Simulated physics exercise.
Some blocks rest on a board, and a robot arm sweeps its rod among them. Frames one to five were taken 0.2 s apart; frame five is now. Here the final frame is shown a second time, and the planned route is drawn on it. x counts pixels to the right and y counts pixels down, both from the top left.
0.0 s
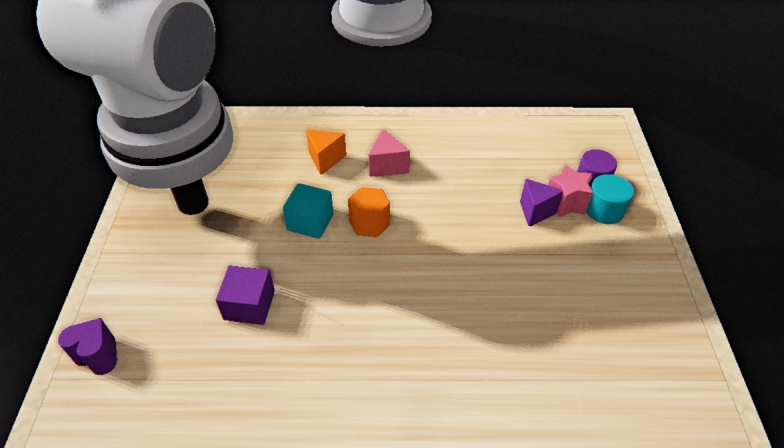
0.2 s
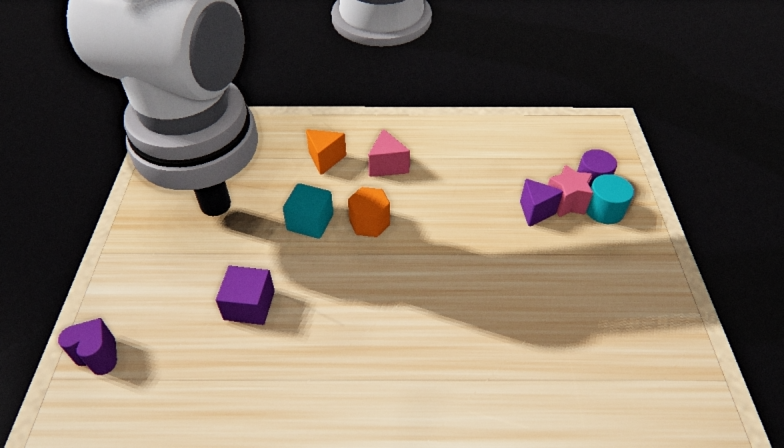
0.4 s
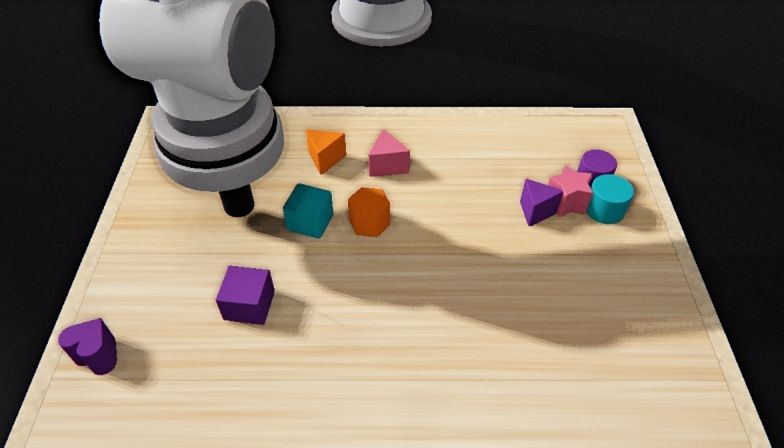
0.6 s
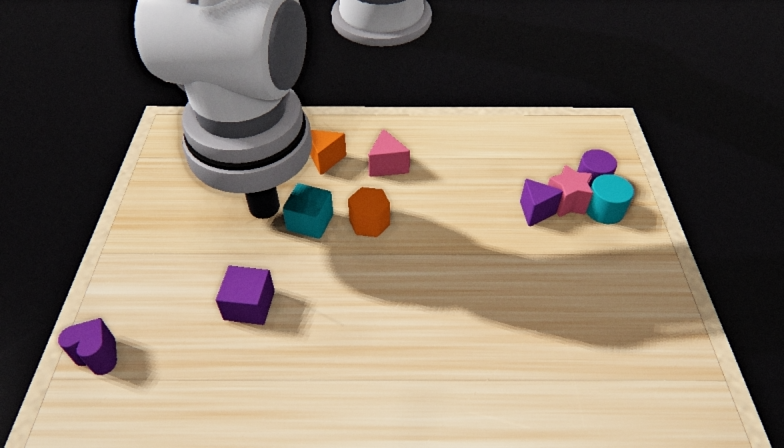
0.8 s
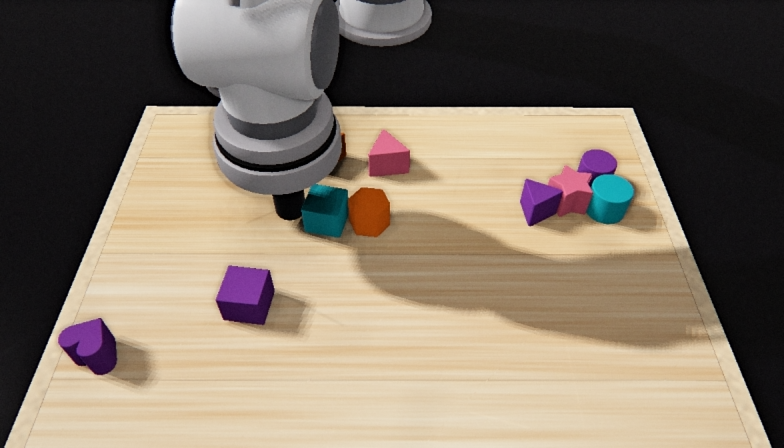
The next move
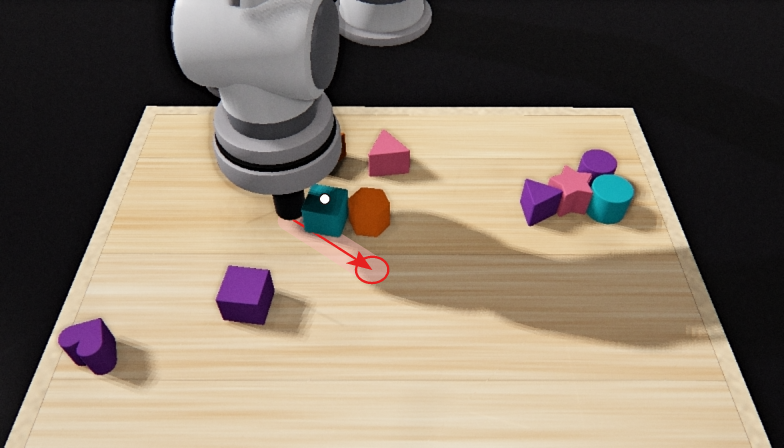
On a wooden board, a robot arm sweeping its black rod rightward and nudging a teal block toward an orange hexagonal one.
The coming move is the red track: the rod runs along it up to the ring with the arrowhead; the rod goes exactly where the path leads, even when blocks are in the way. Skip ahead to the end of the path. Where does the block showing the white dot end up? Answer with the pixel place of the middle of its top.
The middle of its top is at (371, 211).
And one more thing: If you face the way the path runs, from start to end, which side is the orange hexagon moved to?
Side: Left.
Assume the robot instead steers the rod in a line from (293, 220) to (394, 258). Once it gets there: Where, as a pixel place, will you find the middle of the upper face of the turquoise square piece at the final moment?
So, by the moment the path ends, you'll find the top centre of the turquoise square piece at (404, 209).
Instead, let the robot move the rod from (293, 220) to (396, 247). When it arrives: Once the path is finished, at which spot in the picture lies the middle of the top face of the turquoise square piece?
Around pixel (423, 207).
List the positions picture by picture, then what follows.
In the first frame, lower end of the rod at (194, 205), tops of blocks, orange triangular block at (323, 138), turquoise square piece at (307, 199), orange hexagon at (369, 200).
In the second frame, rod at (216, 207), blocks as before.
In the third frame, rod at (240, 208), blocks as before.
In the fourth frame, rod at (265, 209), blocks as before.
In the fifth frame, rod at (291, 211), orange triangular block hidden, turquoise square piece at (325, 199), orange hexagon at (369, 200).
The drawn path runs straight from (293, 220) to (372, 270); the dot is on the turquoise square piece.
On the path given first. One third of the way, rod at (318, 227); turquoise square piece at (350, 205), turned 35° anticlockwise; orange hexagon at (388, 198).
Two thirds of the way, rod at (344, 243); turquoise square piece at (369, 210), turned 55° anticlockwise; orange hexagon at (401, 194), turned 25° anticlockwise.
At the end, rod at (372, 261); orange triangular block not moved; turquoise square piece at (371, 211), turned 60° anticlockwise; orange hexagon at (402, 193), turned 25° anticlockwise.
